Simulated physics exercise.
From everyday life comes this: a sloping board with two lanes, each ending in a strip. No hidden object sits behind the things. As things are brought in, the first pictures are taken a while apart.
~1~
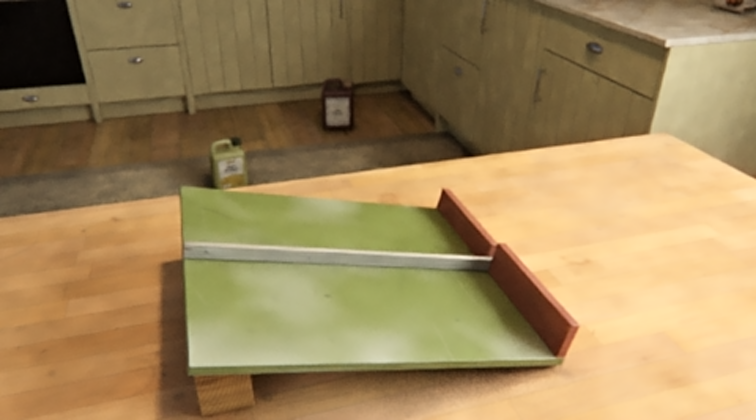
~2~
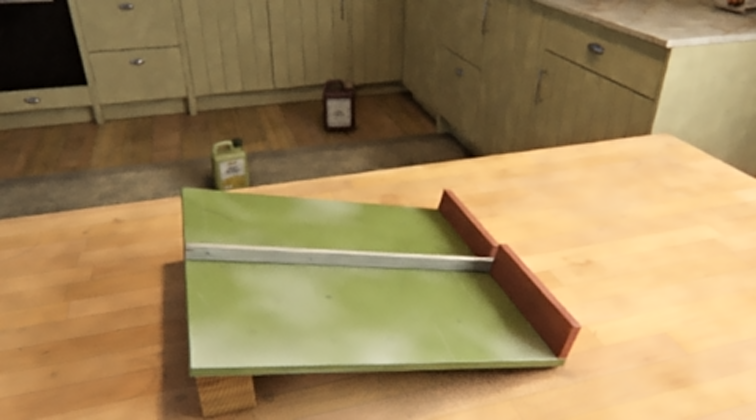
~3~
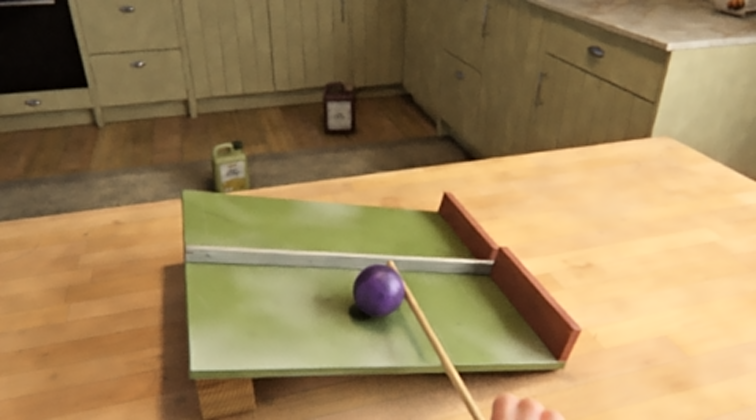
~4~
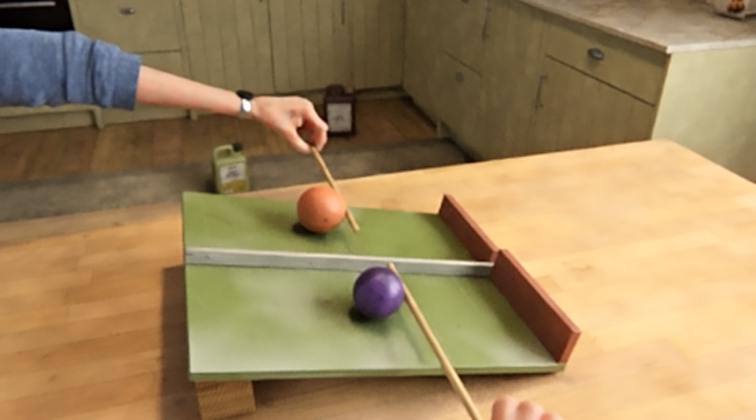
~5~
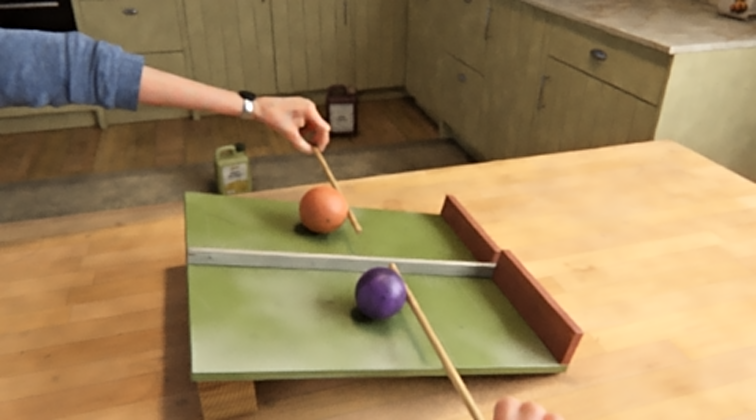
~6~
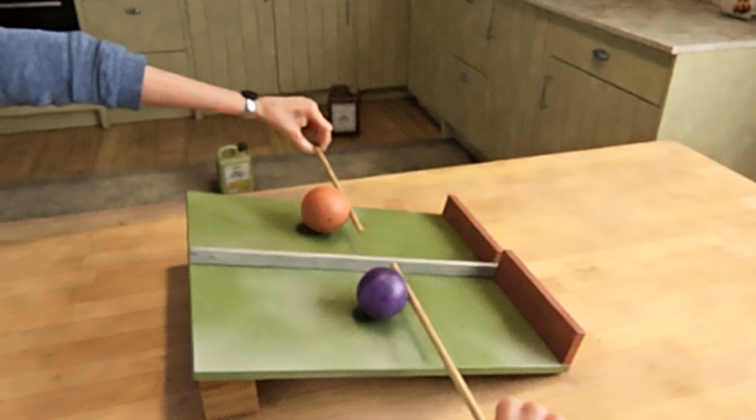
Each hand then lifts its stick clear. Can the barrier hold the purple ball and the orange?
Trial note - purple ball stays put; orange stays put.
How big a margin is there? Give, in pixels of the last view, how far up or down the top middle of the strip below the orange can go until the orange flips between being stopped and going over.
Down by 12 pixels.
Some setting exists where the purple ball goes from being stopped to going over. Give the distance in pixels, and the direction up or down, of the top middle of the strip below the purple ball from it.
Move it 20 pixels downward and it flips.
Then, 0.26 s past the last view, purple ball rolling on the board near (412, 295); orange rolling on the board near (351, 213).
Then, 0.42 s past the last view, purple ball rolling on the board near (468, 296); orange rolling on the board near (399, 217).
Then, 0.54 s past the last view, purple ball rolling on the board near (512, 296); orange rolling on the board near (449, 221).
Finally, the purple ball stops on the board, near (512, 298); the orange stops on the board, near (451, 221).
